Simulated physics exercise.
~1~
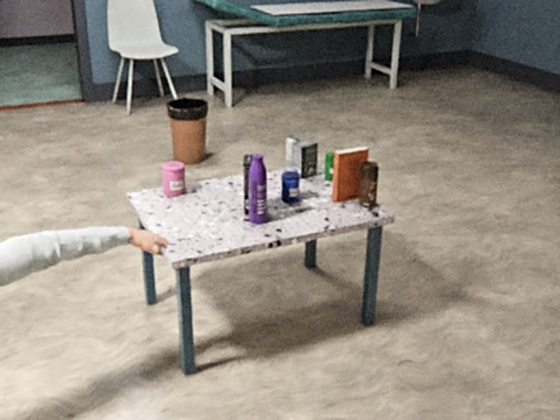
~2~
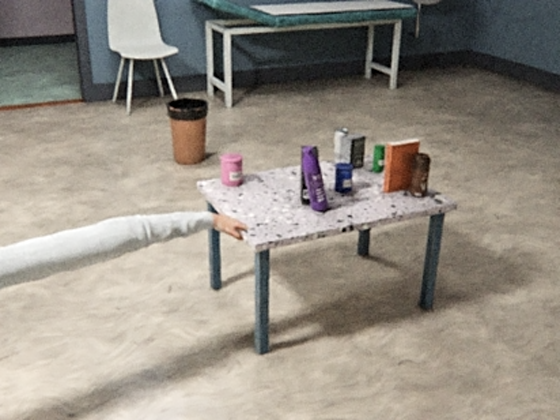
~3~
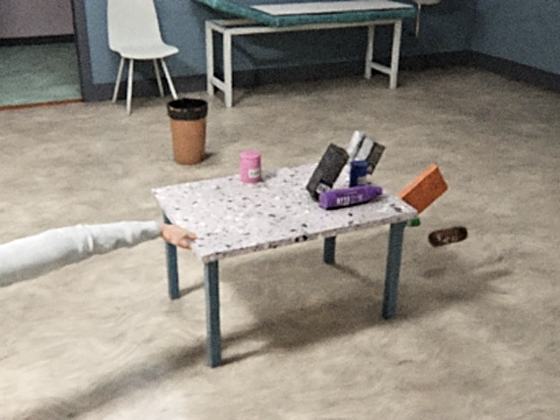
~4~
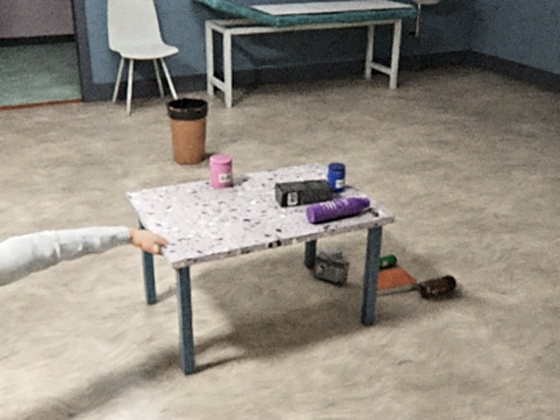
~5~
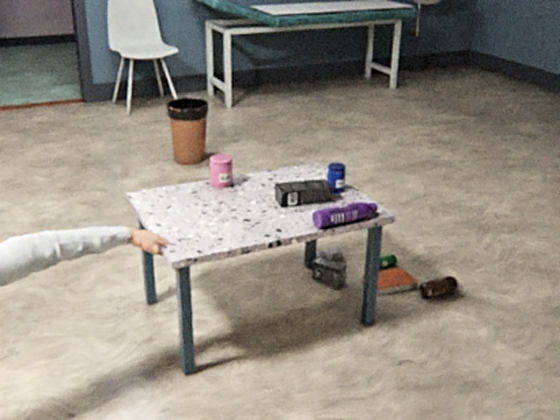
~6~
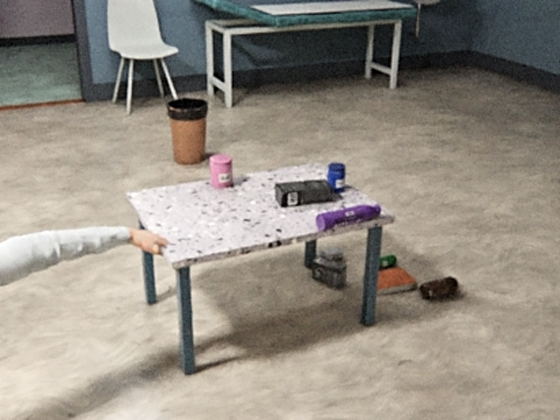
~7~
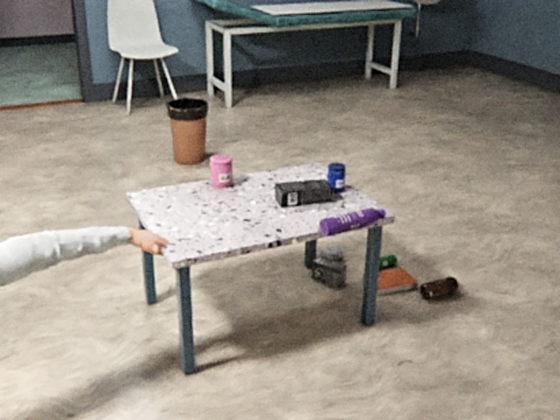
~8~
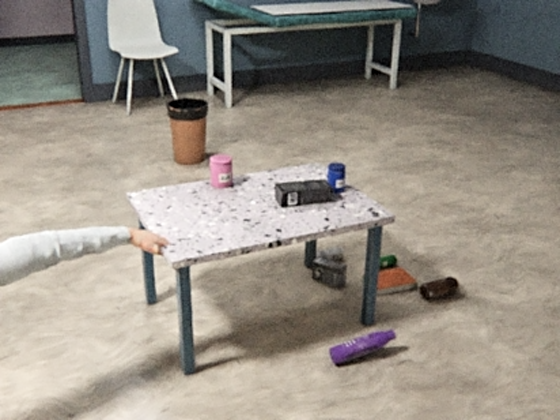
At the start, a hand grips the left edge of a small speckled table holding upright bottles, jars, cartons, cans and an orange book. The arm pushes the table to the right, and the tall purple bottle tilts. The table is then pulled back left; the purple bottle topples onto it, while the book and brown can drop off the right side. The white can and grey carton also fall to the floor. With the table still, the purple bottle creeps to the front edge and drops off, leaving the pink and blue jars standing beside a toppled black carton.
